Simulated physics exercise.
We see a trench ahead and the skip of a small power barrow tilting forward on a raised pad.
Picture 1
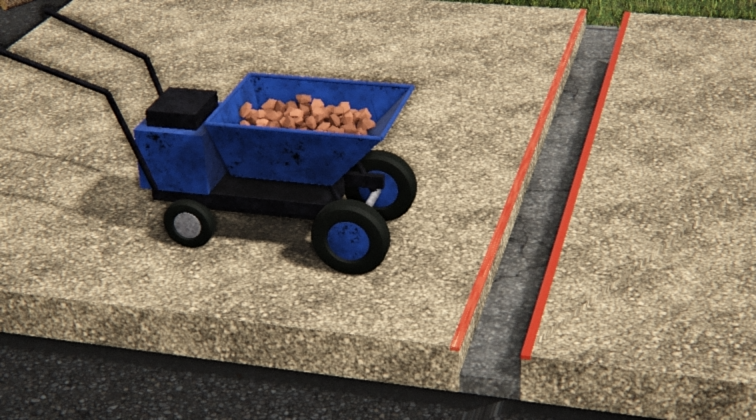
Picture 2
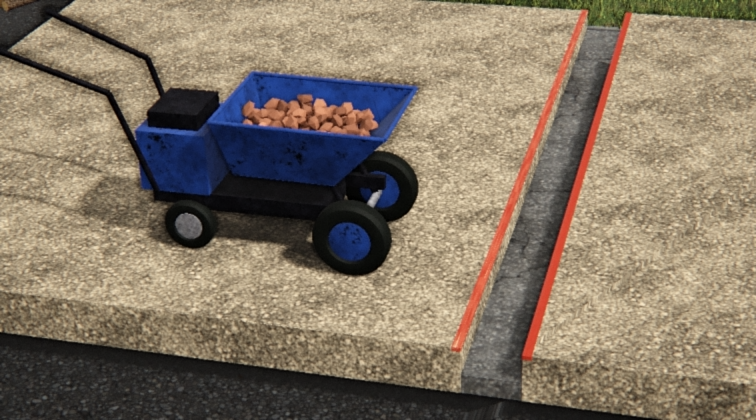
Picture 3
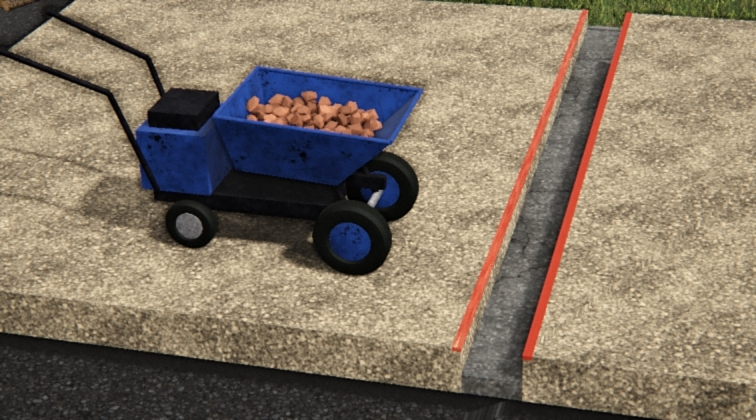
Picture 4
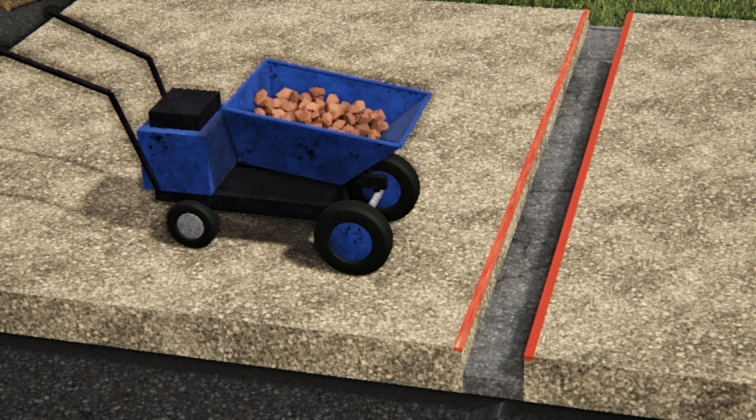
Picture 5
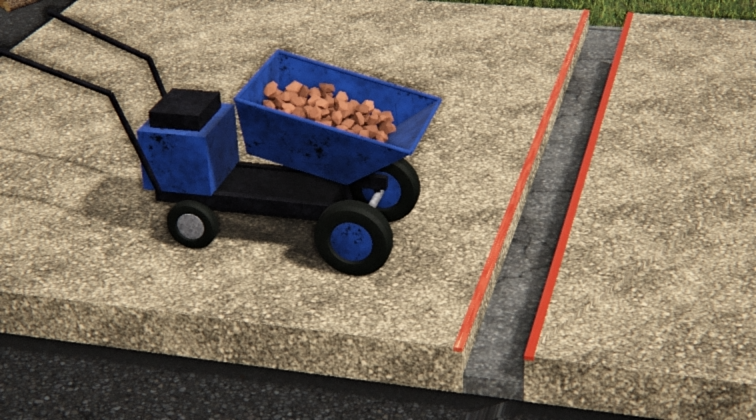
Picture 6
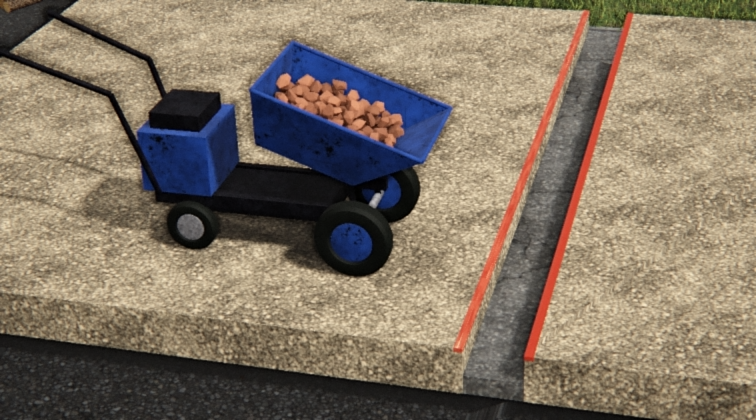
The footage shows a blue power barrow loaded with reddish rubble standing on a raised pad, left of a narrow trench edged in red. Its skip starts level, then gradually tilts forward to the right while the wheels stay put.
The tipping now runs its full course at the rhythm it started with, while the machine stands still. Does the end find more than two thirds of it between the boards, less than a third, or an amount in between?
Pretty sure the trench share falls in the top band, so past two thirds.
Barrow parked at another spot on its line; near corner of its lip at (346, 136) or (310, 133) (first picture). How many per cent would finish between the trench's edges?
60 % and 40 %.
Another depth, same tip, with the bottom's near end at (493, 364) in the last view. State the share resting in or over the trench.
About 70 per cent.
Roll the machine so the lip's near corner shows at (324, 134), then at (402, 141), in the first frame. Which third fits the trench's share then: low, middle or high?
Note - position 1: Between a third and two thirds; position 2: More than two thirds.
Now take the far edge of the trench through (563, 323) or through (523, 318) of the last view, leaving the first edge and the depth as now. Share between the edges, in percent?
I'd put it near 90 in a hundred, then near 70 in a hundred.
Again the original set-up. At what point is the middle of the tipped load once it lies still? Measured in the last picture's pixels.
Near (523, 273).
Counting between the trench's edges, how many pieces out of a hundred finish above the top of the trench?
Roughly 20 %.
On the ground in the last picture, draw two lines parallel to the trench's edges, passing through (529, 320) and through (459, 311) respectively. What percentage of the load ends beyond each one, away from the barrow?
In order, some 10 % then some 90 %.
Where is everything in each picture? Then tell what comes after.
Lip of the skip at (381, 139), level; top of the load at (295, 114), lumps of rubble; first edge of the trench at (468, 311); far edge at (537, 319), the trench under half as wide as the skip, and about half as deep as wide, in the first frame.
Lip of the skip at (384, 141), level; top of the load at (297, 114), in the second frame.
Lip of the skip at (390, 143), tipped barely; top of the load at (302, 111), in the third frame.
Lip of the skip at (400, 147), tipped a little; top of the load at (288, 108), in the fourth frame.
Lip of the skip at (410, 153), tipped a little; top of the load at (295, 113), in the fifth frame.
Lip of the skip at (422, 162), tipped clearly; top of the load at (293, 98); first edge of the trench at (472, 312); far edge at (540, 320), in the sixth frame.
Soon after the last picture, skip tipped steeply; all in the skip.
A little later, skip tipped right over; about half in the skip; a stray few short of the trench; about half in or heaped over the trench.
Later still, skip tipped right over; a small part in the skip; a small part short of the trench; most in or heaped over the trench; a small part beyond it.
At rest, skip tipped right over; a small part in the skip; a small part short of the trench; most in or heaped over the trench; a small part beyond it.
